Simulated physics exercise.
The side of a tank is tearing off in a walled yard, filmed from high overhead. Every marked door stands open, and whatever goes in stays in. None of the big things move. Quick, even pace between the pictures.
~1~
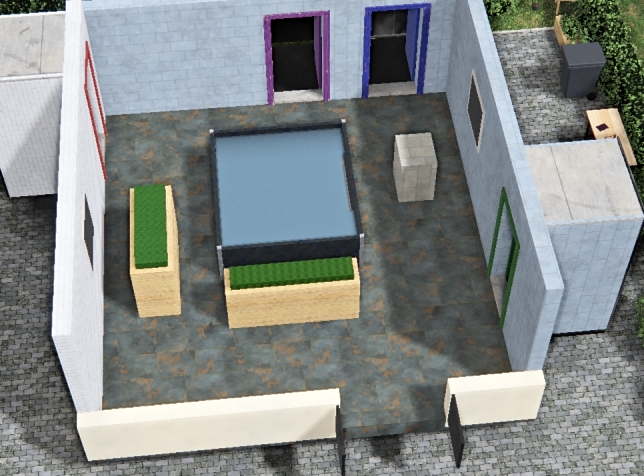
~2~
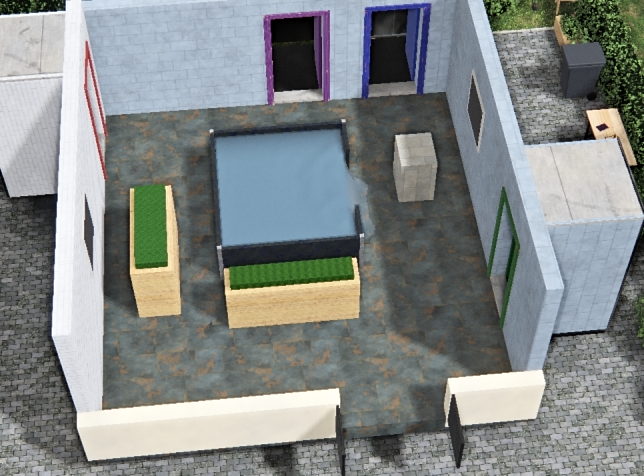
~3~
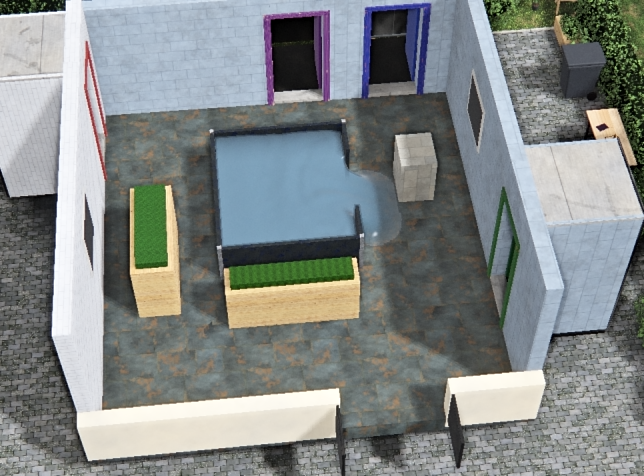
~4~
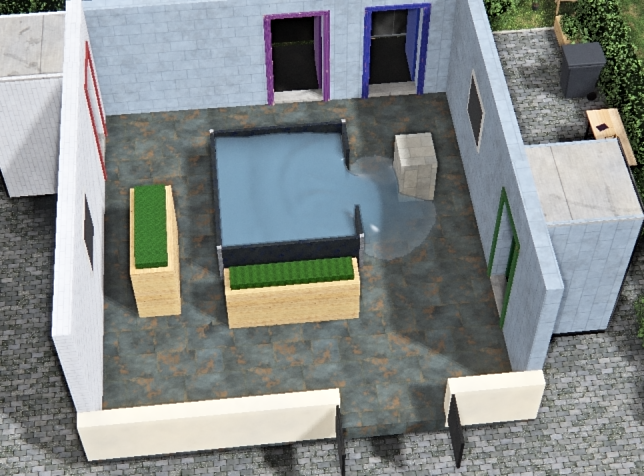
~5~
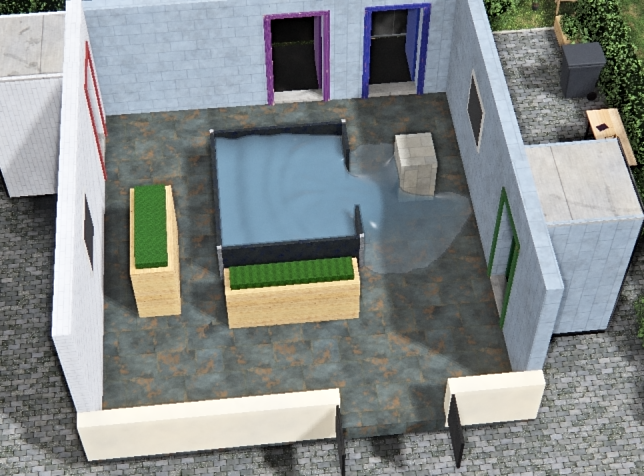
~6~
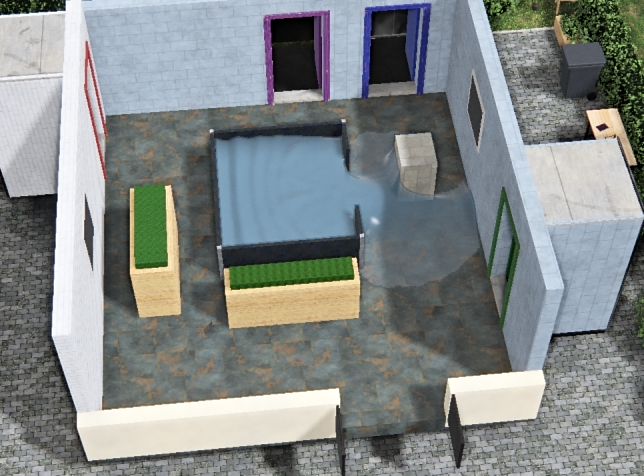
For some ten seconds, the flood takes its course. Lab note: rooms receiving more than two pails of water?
My prediction: The red door doesn't overshoot the mark there. The blue door overshoots the mark there. The green door overshoots the mark there. The purple door overshoots the mark there.
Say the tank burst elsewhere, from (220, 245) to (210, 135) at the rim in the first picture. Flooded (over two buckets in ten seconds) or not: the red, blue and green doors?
Note - red door breaks the threshold; blue door breaks the threshold; green door breaks the threshold.
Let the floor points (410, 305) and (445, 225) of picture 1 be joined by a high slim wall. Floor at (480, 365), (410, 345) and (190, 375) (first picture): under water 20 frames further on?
Taking the three spots in turn, they are inundated, inundated and unwetted.
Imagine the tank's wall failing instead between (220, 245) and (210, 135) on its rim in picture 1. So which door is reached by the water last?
My answer is the green-painted one.
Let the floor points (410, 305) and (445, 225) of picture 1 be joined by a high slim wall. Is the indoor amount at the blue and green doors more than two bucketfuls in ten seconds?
Briefly: Blue door tops the mark; green door stays shy of it.
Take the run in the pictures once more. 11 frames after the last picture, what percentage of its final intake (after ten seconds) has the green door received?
Close to 25 out of every hundred.
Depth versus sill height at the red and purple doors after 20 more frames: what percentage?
Roughly 0 % and 160 %, respectively.
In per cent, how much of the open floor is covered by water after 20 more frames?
Roughly 50 per cent.
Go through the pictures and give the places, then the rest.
The first picture shows still water in the water tank at (284, 186).
In the second picture, water pours out at (350, 199) and has run to (365, 237).
In the third picture, the front is at (394, 234), out from the gap at (350, 200).
In the fourth picture, water pours out at (350, 200) and has run to (432, 212).
In the fifth picture, water pours out at (350, 199) and has run to (467, 209).
In the sixth picture, the front is at (478, 242), out from the gap at (350, 199).
A moment on, water covers 25 % of the floor; the red door not reached, the blue door wet at the sill, nothing in, the green door wet at the sill, nothing in, the purple door not reached.
Next, water covers 35 % of the floor; the red door not reached, the blue door over two buckets in, the green door over two buckets in, the purple door under two buckets in.
Then, water covers 50 % of the floor; the red door not reached, the blue door far over two buckets in, the green door over two buckets in, the purple door over two buckets in.
Later, water covers 85 % of the floor; the red door wet at the sill, nothing in, the blue door far over two buckets in, the green door far over two buckets in, the purple door over two buckets in.
In the end, water covers 95 % of the floor; the red door wet at the sill, nothing in, the blue door far over two buckets in, the green door far over two buckets in, the purple door over two buckets in.
